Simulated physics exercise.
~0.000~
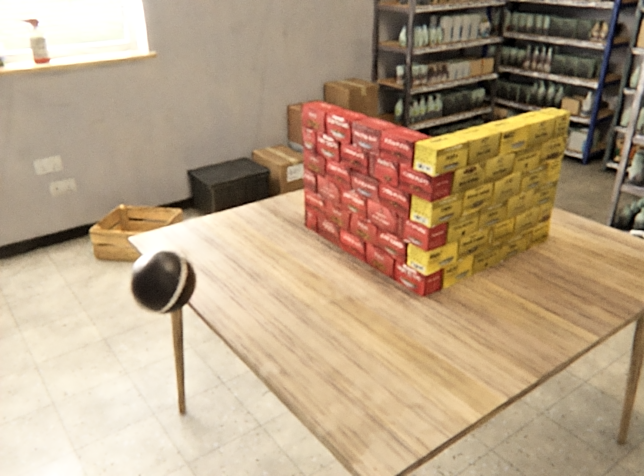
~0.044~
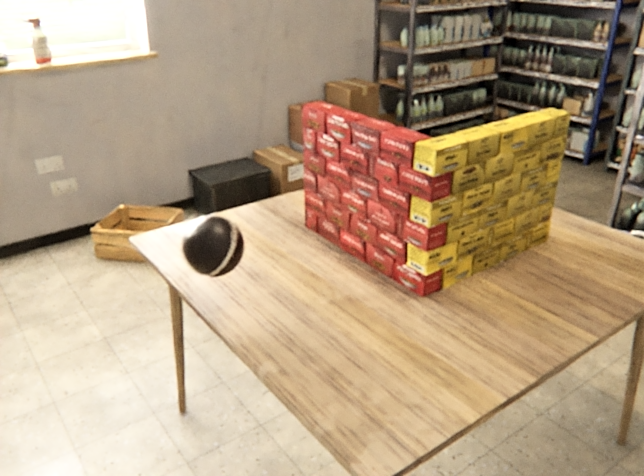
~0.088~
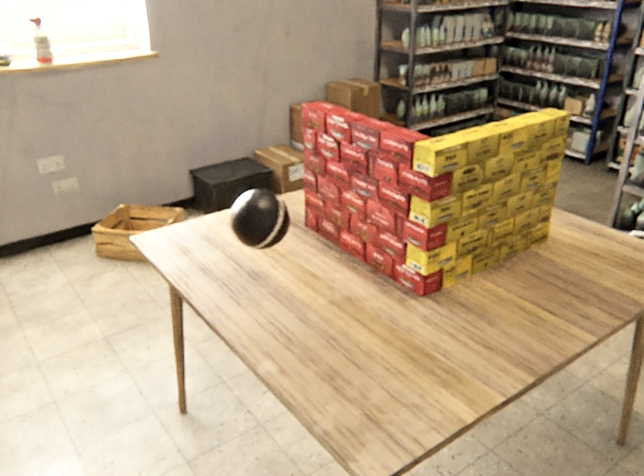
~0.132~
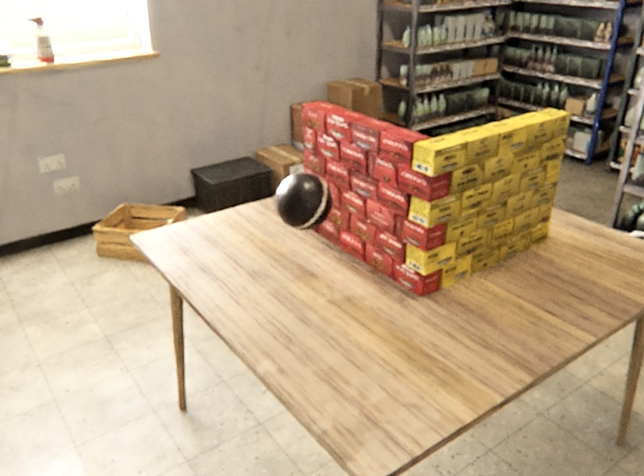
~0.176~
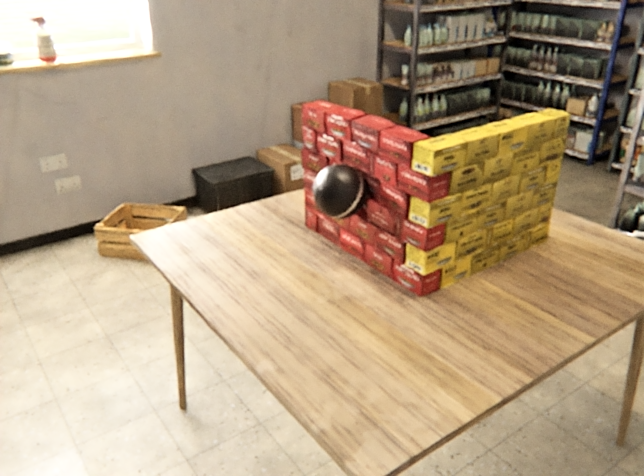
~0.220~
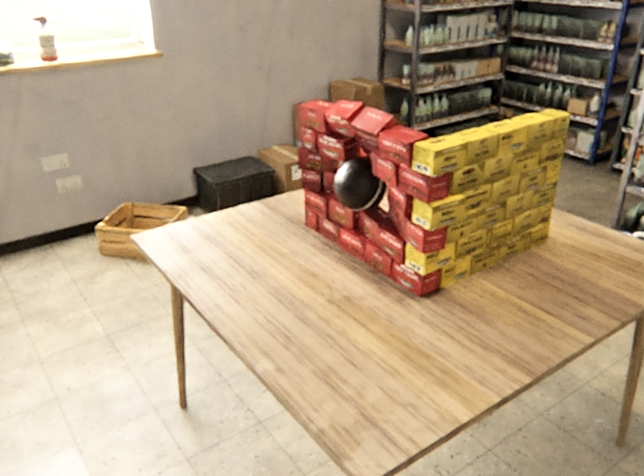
In the video, a dark ball flies rightward over a wooden table toward a corner wall of stacked red and yellow packets, then strikes the red wing and pushes into it, shoving packets out of line and tilting several along the top.
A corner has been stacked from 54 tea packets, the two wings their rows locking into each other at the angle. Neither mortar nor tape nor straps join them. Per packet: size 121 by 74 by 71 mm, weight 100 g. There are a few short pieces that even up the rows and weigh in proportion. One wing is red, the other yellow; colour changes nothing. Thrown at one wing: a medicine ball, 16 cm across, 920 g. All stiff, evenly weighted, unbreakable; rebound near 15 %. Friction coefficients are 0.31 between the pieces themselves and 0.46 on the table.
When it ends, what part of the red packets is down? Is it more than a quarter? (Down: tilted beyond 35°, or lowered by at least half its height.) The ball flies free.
Yes.
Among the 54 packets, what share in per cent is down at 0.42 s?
15 %.
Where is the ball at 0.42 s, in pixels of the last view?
(431, 203), more or less.
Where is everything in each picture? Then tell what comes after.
In the first frame (we follow the side turned to the camera; the camera moves round a little), ball (164, 281) 52 cm from contact, 3.6 m/s; top red packet (365, 138); top yellow packet (452, 159); no piece has moved.
The second frame shows ball (214, 246) 38 cm from contact, 3.4 m/s; top red packet (365, 138).
The third frame shows ball (260, 220) 24 cm from contact, 3.3 m/s; top red packet (364, 139).
The fourth frame shows ball (304, 201) 9 cm from contact, 3.3 m/s; top red packet (364, 138).
The fifth frame shows ball (340, 191) after contact, 2.2 m/s; top red packet (364, 137) tipped 5°; steepest lean 5°, the packet at (337, 127); 9 stirred so far.
The sixth frame shows ball (361, 185) after contact, 1.6 m/s; top red packet (367, 138) tipped 35°; top yellow packet (451, 160); 1 of the 27 red packets down, 20 disturbed in all.
Around 0.42 s, ball still moving; 9 of the 27 red packets down (9 of 54 in all colours); top red packet on its side; top yellow packet displaced 10 mm.
Around 0.78 s, ball still moving; 14 of the 27 red packets down (14 of 54 in all colours); top red packet on its side; top yellow packet displaced 11 mm.
Finally (1.6 s), ball rolling away; 14 of the 27 red packets down (14 of 54 in all colours); top red packet 35 cm lower; top yellow packet displaced 11 mm. That is 52 per cent. Seen by the last camera, middles, top red packet near (294, 235), top yellow packet near (442, 157).
